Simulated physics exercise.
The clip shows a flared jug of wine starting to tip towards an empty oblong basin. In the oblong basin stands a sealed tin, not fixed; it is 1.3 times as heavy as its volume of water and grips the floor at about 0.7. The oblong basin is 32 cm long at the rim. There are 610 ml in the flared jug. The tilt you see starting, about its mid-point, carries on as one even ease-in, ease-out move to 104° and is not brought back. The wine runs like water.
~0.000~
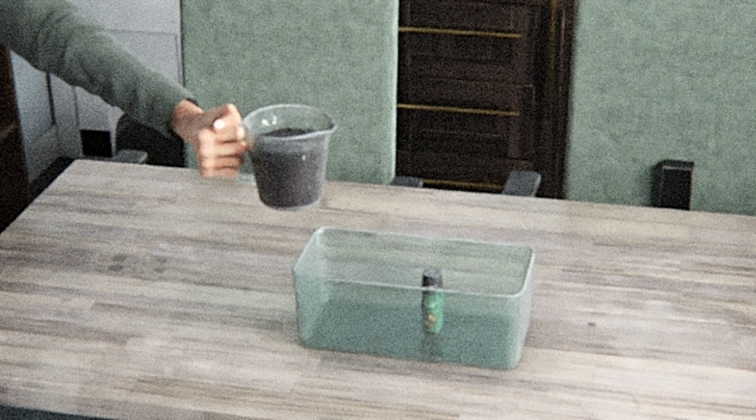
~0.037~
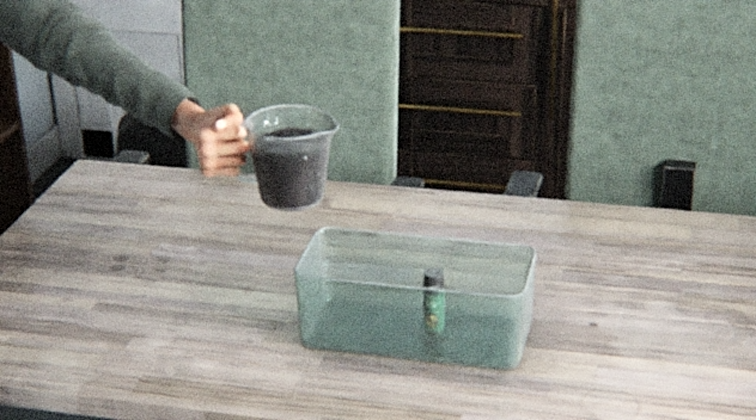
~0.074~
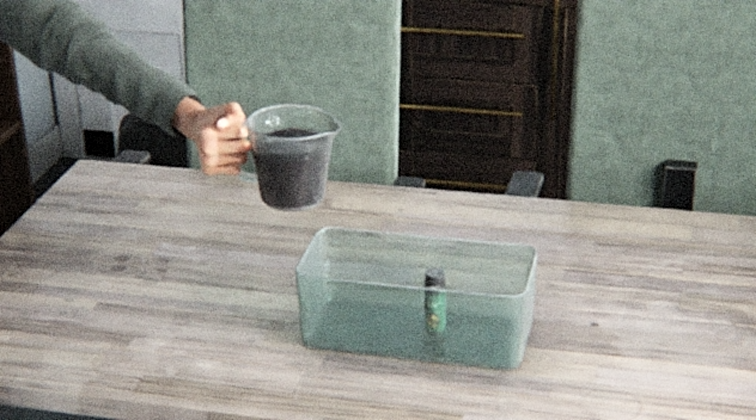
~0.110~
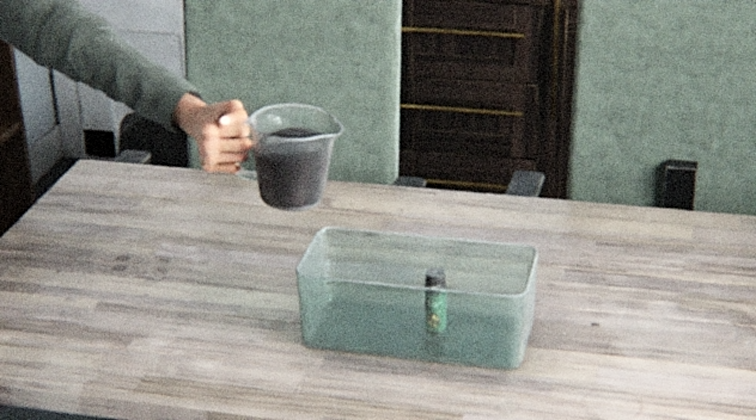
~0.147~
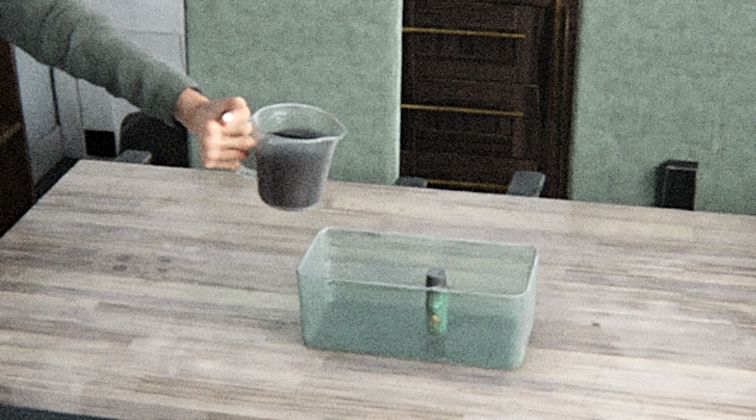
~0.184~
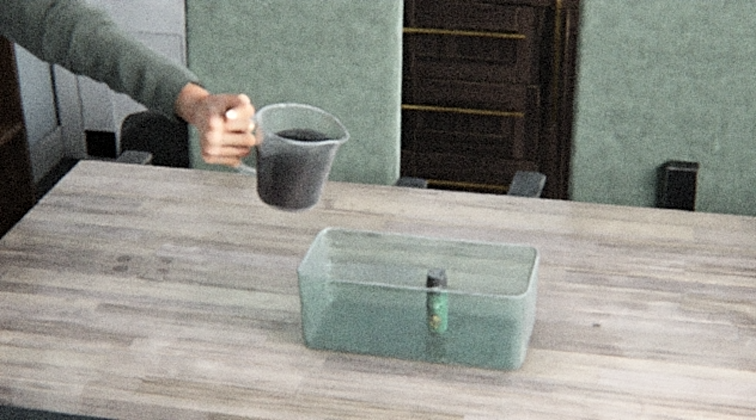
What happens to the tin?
The tin keeps standing.
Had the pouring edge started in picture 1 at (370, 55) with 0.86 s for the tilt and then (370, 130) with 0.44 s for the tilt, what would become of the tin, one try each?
First it goes over; then it goes over.
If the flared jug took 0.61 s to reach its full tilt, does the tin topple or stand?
Then it remains upright.
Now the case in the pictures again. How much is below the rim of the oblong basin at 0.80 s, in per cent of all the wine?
About 58 per cent.
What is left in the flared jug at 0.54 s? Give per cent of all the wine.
Near 80 in a hundred.
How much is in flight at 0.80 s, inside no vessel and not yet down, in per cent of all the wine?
About 20 per cent.
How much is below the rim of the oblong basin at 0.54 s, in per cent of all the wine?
About 2 per cent.
Then, 0.54 s in, the tilt is 72° and 81 per cent is still to pour; the tin stands where it began.
Then, 0.80 s in, the tilt is 103° and 20 per cent is still to pour; the tin stands where it began.
Then, 1.07 s in, the tilt is 104° and 1 per cent is still to pour; the tin stands where it began.
Then, 1.36 s in, the tilt is 104° and 0 per cent is still to pour; the tin stands where it began.
Finally, the tin stands where it began.
